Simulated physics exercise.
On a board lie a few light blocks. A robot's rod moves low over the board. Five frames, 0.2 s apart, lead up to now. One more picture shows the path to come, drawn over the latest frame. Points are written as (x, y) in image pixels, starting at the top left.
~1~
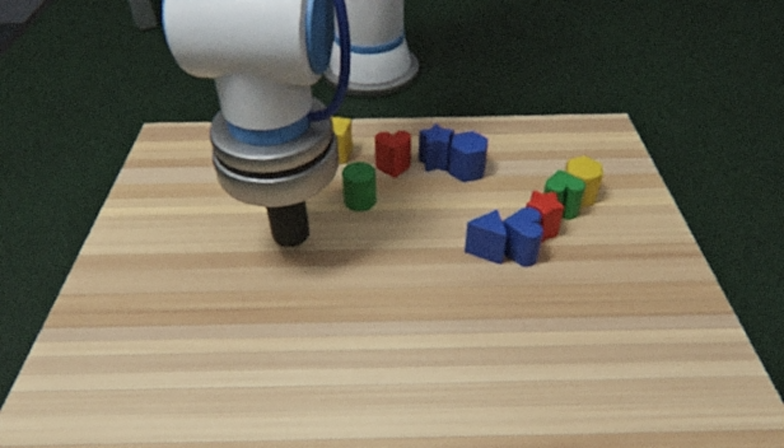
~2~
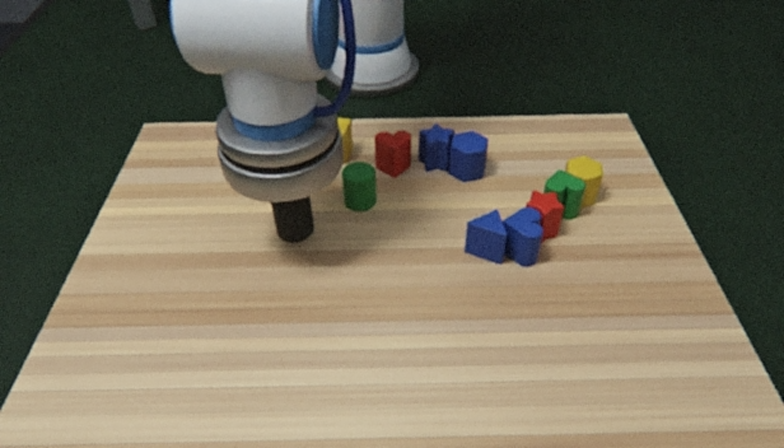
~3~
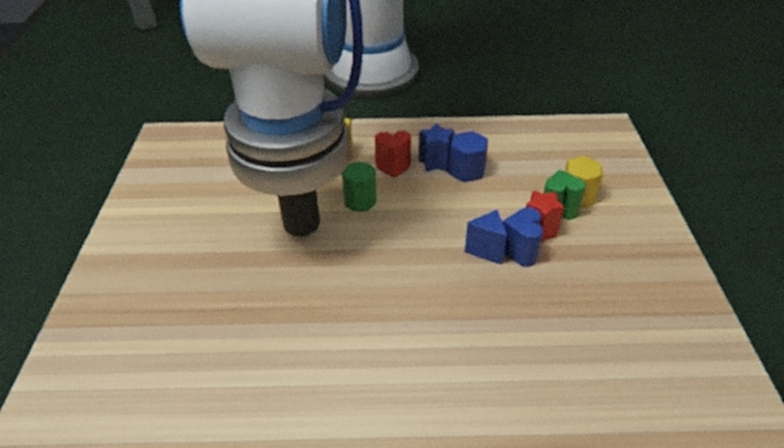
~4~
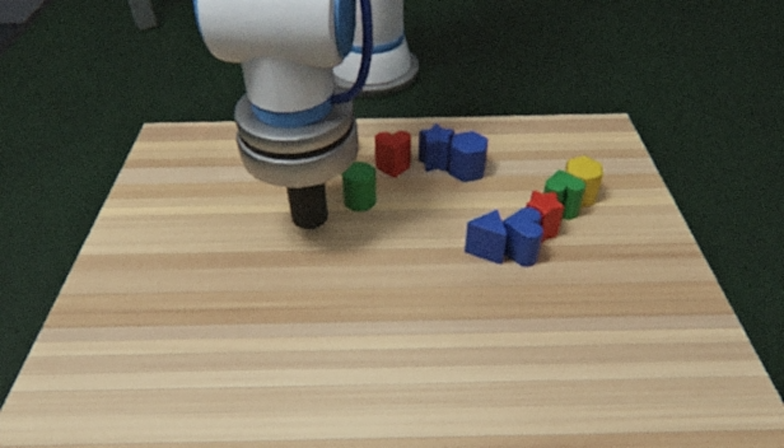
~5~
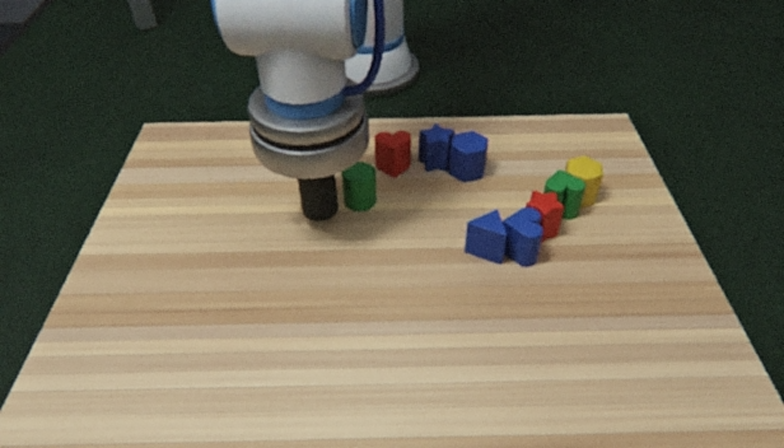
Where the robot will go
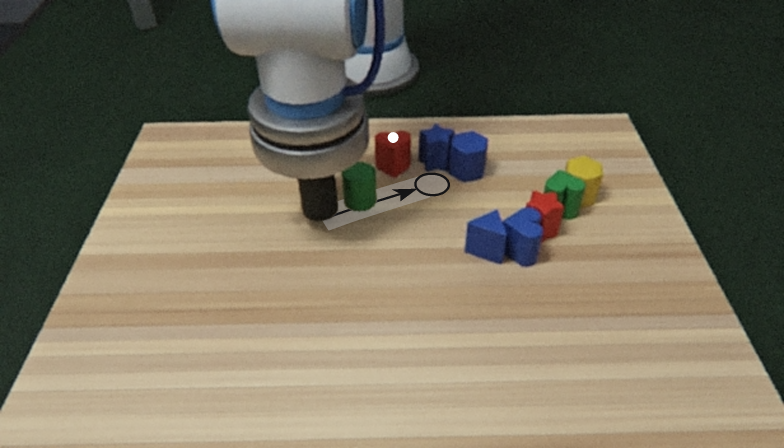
A white robot arm with a short black rod hangs over the left part of a striped pale wooden board, seen from above and in front by a still camera. A green cylinder, red heart, blue star and blue hexagon sit near the back, with blue, red, green and yellow blocks at right. The arm slides the rod slightly right and back, close beside the cylinder, while the blocks stay still.
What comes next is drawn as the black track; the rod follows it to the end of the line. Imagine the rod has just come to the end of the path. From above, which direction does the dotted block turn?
Anticlockwise.
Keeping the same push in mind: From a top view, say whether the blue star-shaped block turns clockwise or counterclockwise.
Rotation: Clockwise.
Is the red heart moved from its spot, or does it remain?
The red heart moves.
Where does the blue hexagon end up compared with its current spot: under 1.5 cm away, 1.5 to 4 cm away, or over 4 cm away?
The distance will be below 1.5 cm.
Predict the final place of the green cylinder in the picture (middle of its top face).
It ends at (428, 135).
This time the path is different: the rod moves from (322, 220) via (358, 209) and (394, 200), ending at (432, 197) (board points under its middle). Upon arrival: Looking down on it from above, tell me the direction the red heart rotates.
From overhead, the rotation is counterclockwise.
The line goes from (322, 220) to (432, 184); the dot is on the red heart.
On the path given first. One third of the way, rod (359, 196); green cylinder (381, 160).
Two thirds of the way, rod (397, 185); green cylinder (411, 147); red heart (398, 131), turned 50° anticlockwise.
At the end, rod (433, 174); green cylinder (428, 135); red heart (397, 128), turned 70° anticlockwise; blue star-shaped block (447, 122), turned 35° clockwise; blue hexagon unmoved.
